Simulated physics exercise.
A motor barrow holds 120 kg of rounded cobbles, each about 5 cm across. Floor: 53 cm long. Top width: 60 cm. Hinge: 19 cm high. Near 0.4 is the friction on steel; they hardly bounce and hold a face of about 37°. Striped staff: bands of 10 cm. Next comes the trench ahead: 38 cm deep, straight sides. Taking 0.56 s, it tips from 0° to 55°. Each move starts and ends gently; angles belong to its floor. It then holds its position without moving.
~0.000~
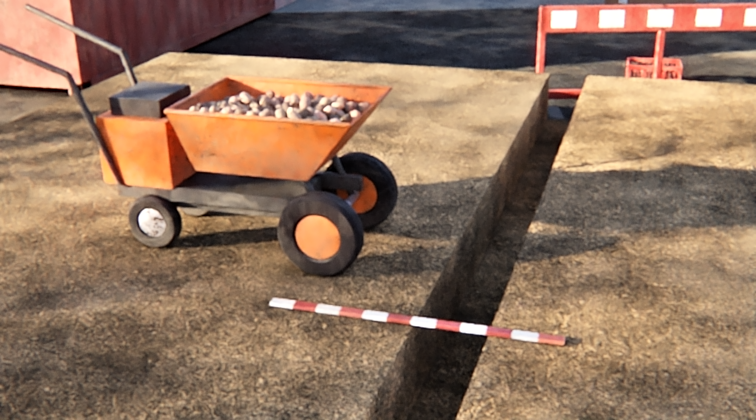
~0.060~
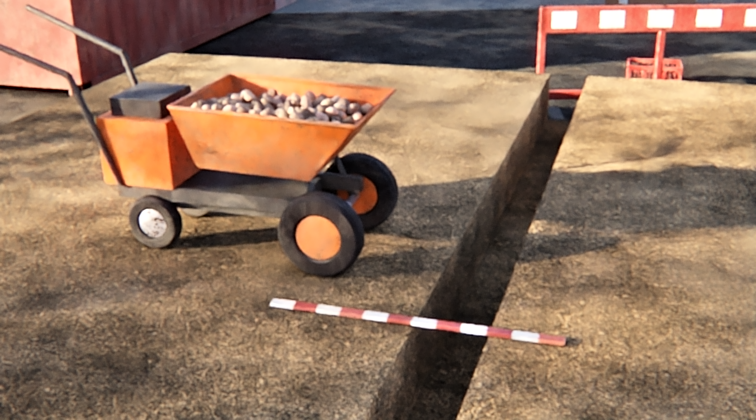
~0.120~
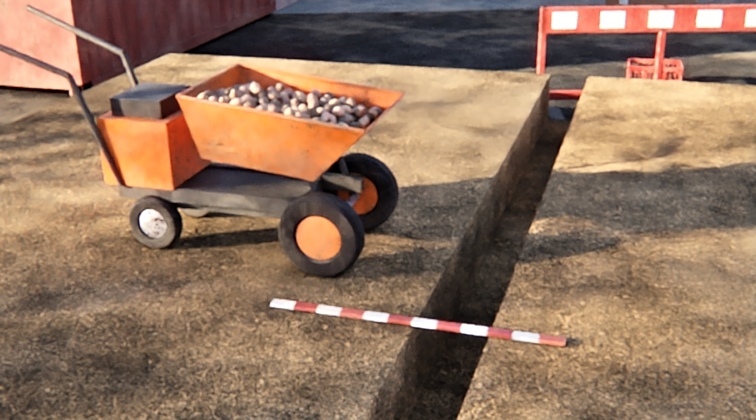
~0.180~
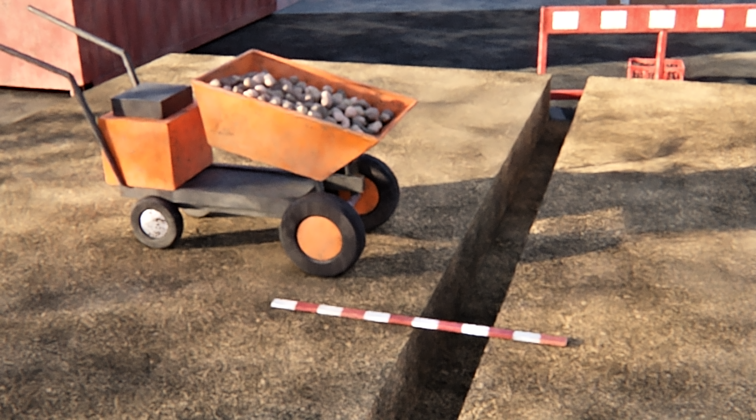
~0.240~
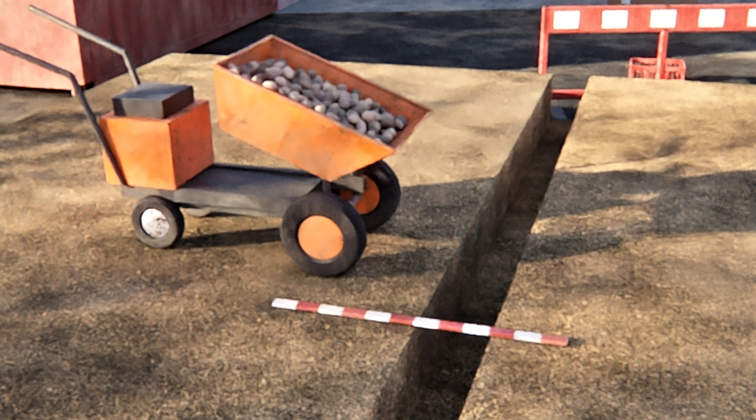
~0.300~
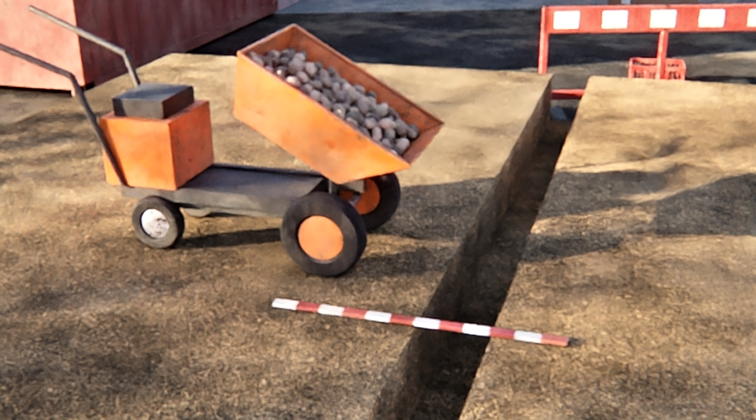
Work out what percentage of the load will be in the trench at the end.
It comes to roughly 34 percent of the load.
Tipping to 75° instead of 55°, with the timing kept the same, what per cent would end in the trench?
Around 50 per cent would finish in the trench.
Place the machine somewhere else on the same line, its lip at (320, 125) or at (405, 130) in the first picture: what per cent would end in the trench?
I'd say some 45 per cent and some 10 per cent.
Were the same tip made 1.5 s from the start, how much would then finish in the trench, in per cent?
Near 50 per cent.
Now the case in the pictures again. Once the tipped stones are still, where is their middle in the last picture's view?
Somewhere around (508, 327) in the last picture.
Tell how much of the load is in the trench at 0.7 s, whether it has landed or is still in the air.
5 per cent or so by then.
After 0.4 s the floor is at 46°; 100 % in the skip; the foremost stones are at (422, 170).
After 0.7 s the floor is at 55°; 93 % in the skip, 6 % in the trench; the foremost stones are at (493, 205).
After 1.0 s the floor is at 55°; 52 % in the skip, 20 % in the trench, 28 % past the trench; the foremost stones are at (616, 290).
After 3.0 s the floor is at 55°; 36 % in the skip, 34 % in the trench, 30 % past the trench; the foremost stones are past the picture's edge.
